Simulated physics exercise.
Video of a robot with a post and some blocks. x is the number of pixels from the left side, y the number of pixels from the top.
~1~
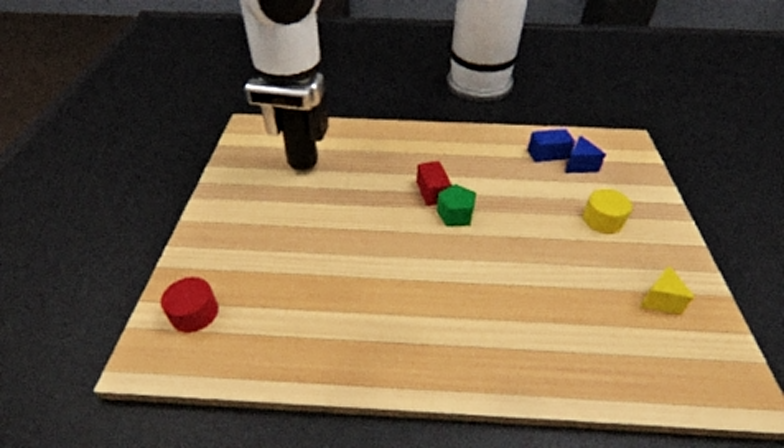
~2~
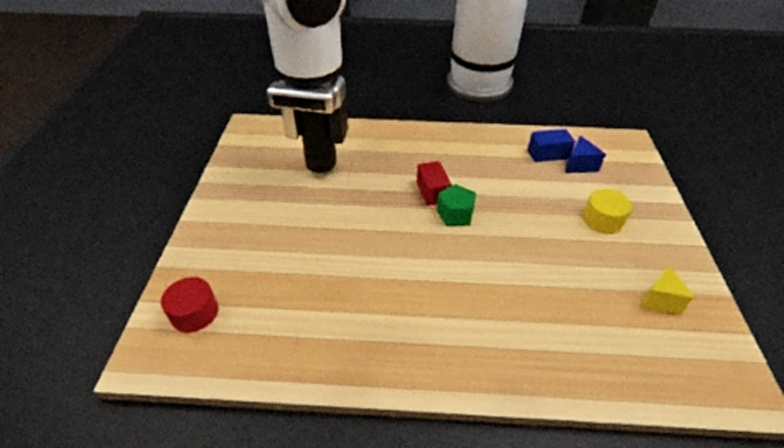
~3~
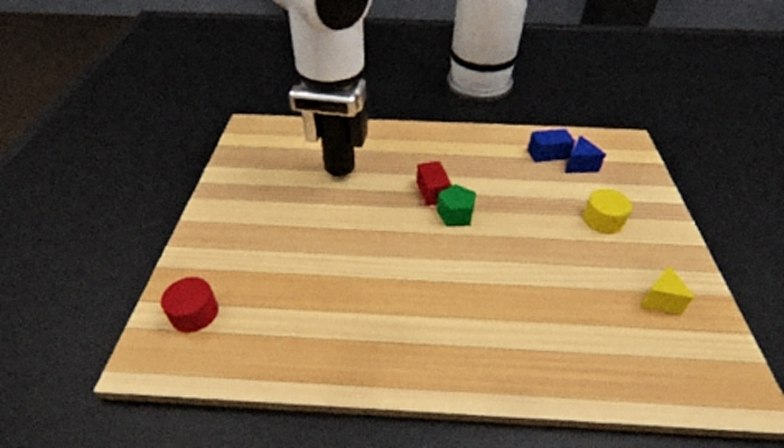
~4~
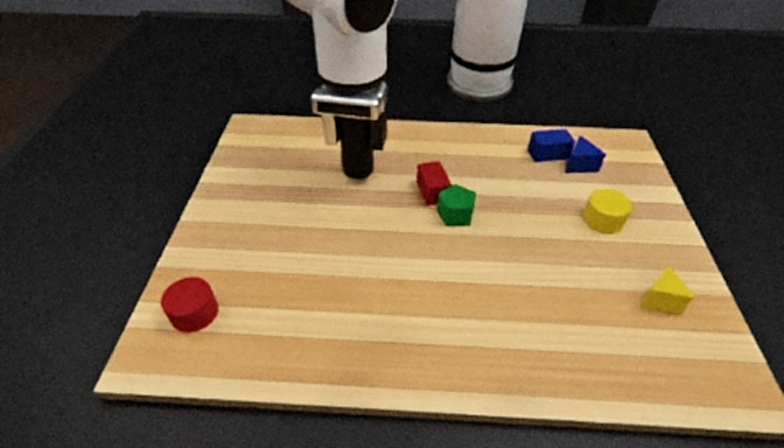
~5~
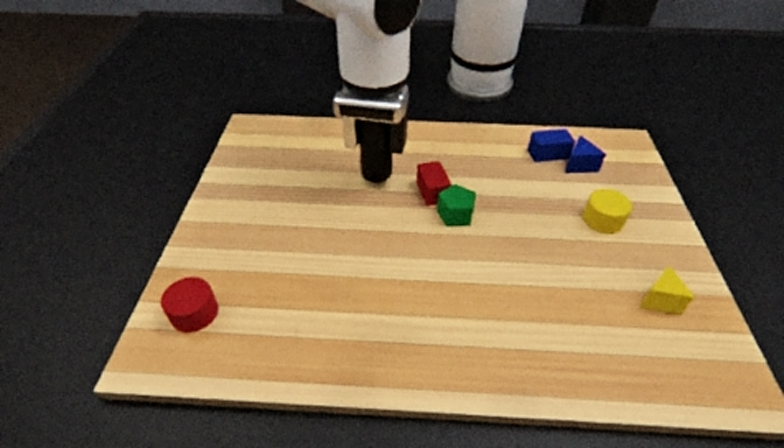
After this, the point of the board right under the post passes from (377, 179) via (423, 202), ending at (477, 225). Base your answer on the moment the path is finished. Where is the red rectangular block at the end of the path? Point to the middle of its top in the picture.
About (456, 174).
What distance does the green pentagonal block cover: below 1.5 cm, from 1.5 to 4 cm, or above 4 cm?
More than 4 cm.
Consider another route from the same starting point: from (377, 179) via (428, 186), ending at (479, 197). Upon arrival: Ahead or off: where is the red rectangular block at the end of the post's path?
Ahead to the end.
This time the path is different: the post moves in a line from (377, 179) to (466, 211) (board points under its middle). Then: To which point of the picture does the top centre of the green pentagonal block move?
Its top middle: (488, 216).
On the path given first. One third of the way, post (407, 188); red rectangular block (437, 174).
Two thirds of the way, post (441, 204); red rectangular block (455, 174), turned 30° anticlockwise; green pentagonal block (477, 205), turned 15° clockwise.
At the end, post (478, 218); red rectangular block (456, 174), turned 35° anticlockwise; green pentagonal block (517, 221), turned 20° clockwise.
